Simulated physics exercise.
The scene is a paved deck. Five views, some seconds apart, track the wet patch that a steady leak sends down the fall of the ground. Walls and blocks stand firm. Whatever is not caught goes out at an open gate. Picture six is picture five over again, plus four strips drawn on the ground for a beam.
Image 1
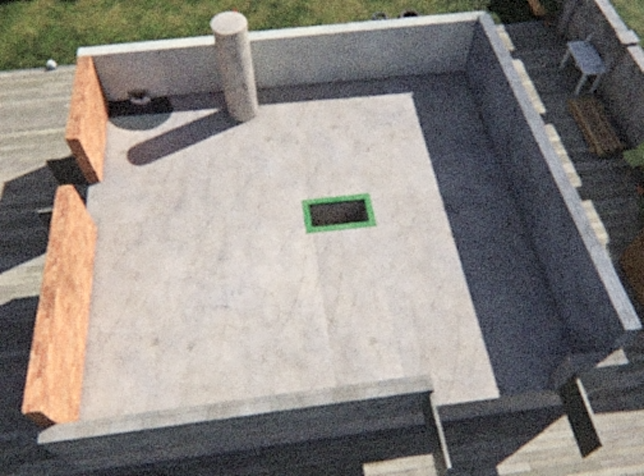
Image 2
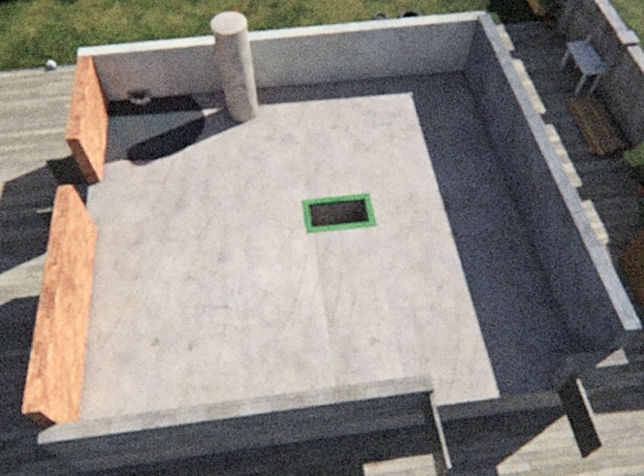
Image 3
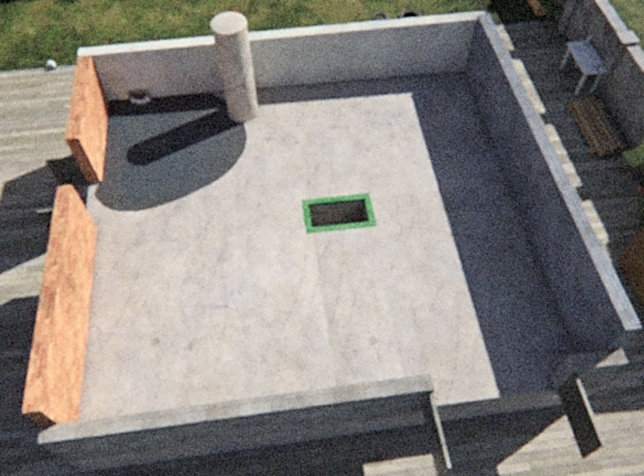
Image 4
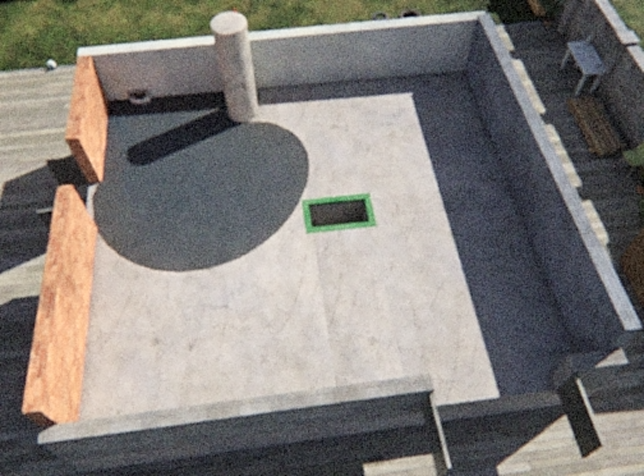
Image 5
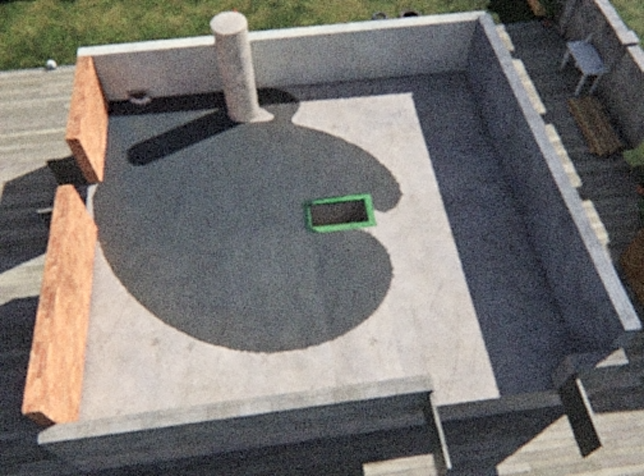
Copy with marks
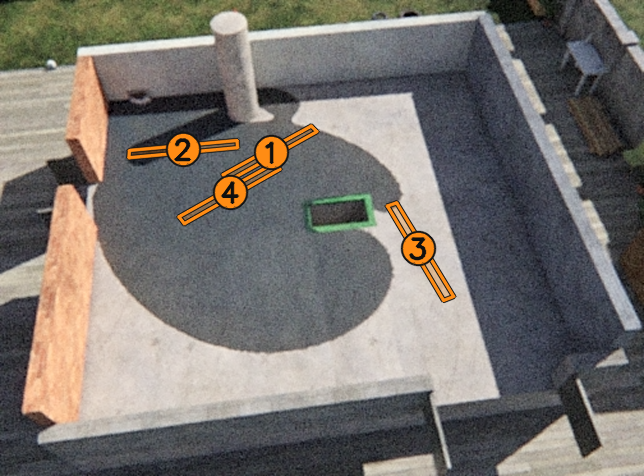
Water spreads as a small dark patch from the upper-left corner of a walled, paved deck, near an upright column. It widens into a large rounded pool across the pale floor, moving right and down, then reaches the green-framed drain and wraps partly around it, leaving a notch on its right side.
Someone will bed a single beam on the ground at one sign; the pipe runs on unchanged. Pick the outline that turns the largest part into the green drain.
Spot 3.
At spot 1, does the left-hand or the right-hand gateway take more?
More leaves on the right.
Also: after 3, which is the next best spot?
2 it is.
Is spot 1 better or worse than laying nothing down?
It is worse.
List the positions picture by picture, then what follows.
Outfall at (139, 94); green drain at (339, 213); open gate at (488, 384); open gate at (99, 204); water covers 2 % of the ground and shows as far out as (162, 120); green drain still dry.
Water covers 6 % of the ground and shows as far out as (185, 145); green drain still dry.
Water covers 13 % of the ground and shows as far out as (147, 205); green drain still dry.
Water covers 25 % of the ground and shows as far out as (229, 257); green drain still dry.
Water covers 41 % of the ground and shows as far out as (335, 334); green drain taking water.
On the marked copy, 1 from (225, 177) to (314, 128); 2 from (129, 154) to (237, 144); 3 from (392, 204) to (448, 298); 4 from (181, 220) to (277, 166).
If 1 is chosen, about 10 % of the stream runs into the green drain, about 88 % out by the gates.
If 2 is chosen, about 15 % of the stream runs into the green drain, about 84 % out by the gates.
If 3 is chosen, about 27 % of the stream runs into the green drain, about 70 % out by the gates.
If 4 is chosen, about 6 % of the stream runs into the green drain, about 93 % out by the gates.
